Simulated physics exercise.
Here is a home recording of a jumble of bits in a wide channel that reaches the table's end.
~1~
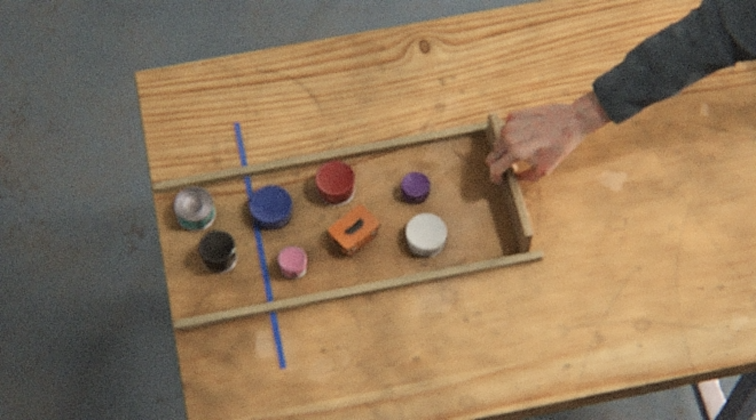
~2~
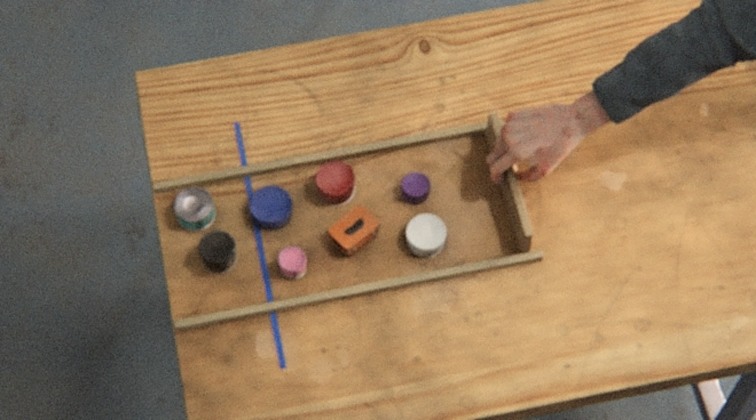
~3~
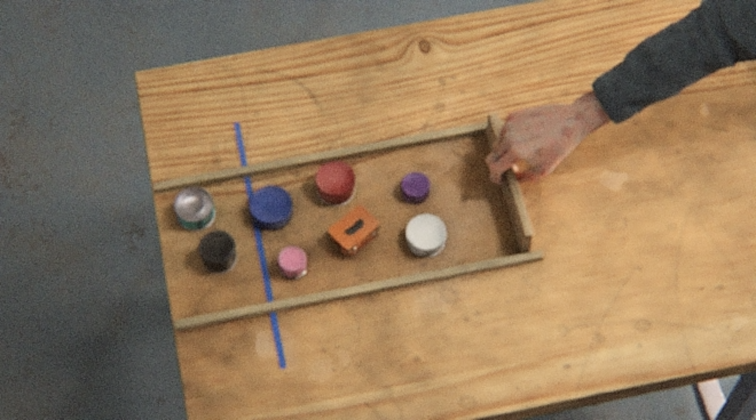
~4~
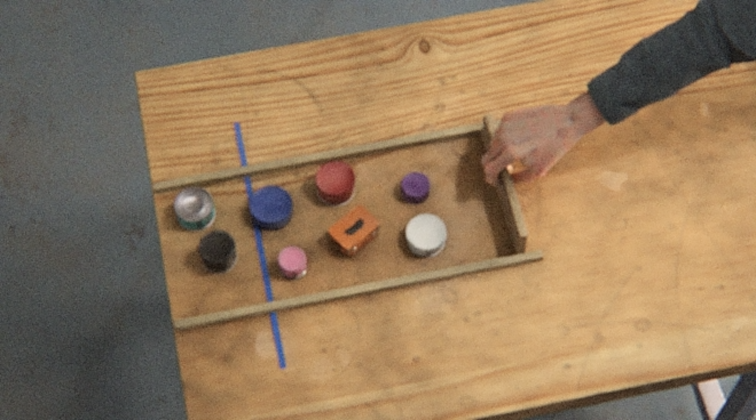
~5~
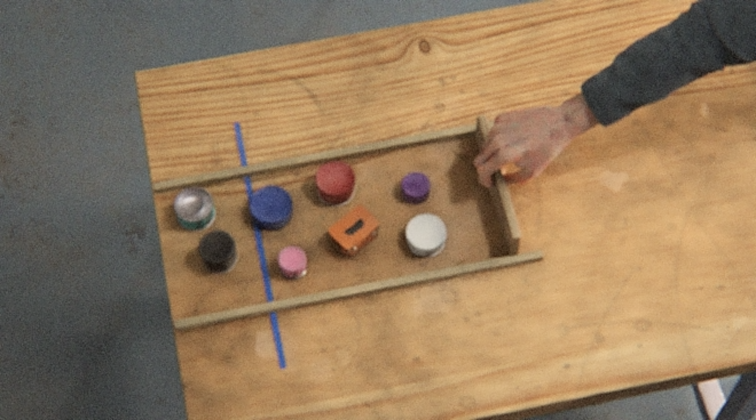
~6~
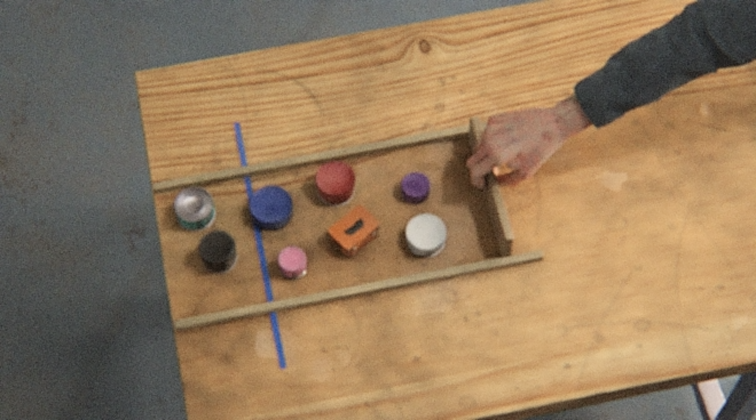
A hand gripped a wooden board at the right end of a channel on a table and slid it slightly left, while the colourful pots, tubs and orange case inside stayed where they were.
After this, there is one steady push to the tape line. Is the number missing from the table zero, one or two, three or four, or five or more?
The table loses nothing.
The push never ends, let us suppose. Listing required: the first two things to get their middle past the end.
The turquoise pot and then the black pot.
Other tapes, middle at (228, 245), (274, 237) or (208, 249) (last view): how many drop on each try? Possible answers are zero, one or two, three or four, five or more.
One to two; zero; three or four.
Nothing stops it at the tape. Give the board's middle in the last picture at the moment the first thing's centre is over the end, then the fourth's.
About (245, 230), then (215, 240).
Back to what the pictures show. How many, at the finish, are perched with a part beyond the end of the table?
My count gives 1.
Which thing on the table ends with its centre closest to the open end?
It's the turquoise pot that ends nearest.
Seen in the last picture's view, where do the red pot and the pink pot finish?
The red pot settles near (230, 191); as for the pink pot, near (214, 284).
A little later, none off yet; turquoise pot at rest near (195, 209); black pot at rest near (218, 252); blue tub at rest near (271, 208).
When it is over, the number that fall off is zero.
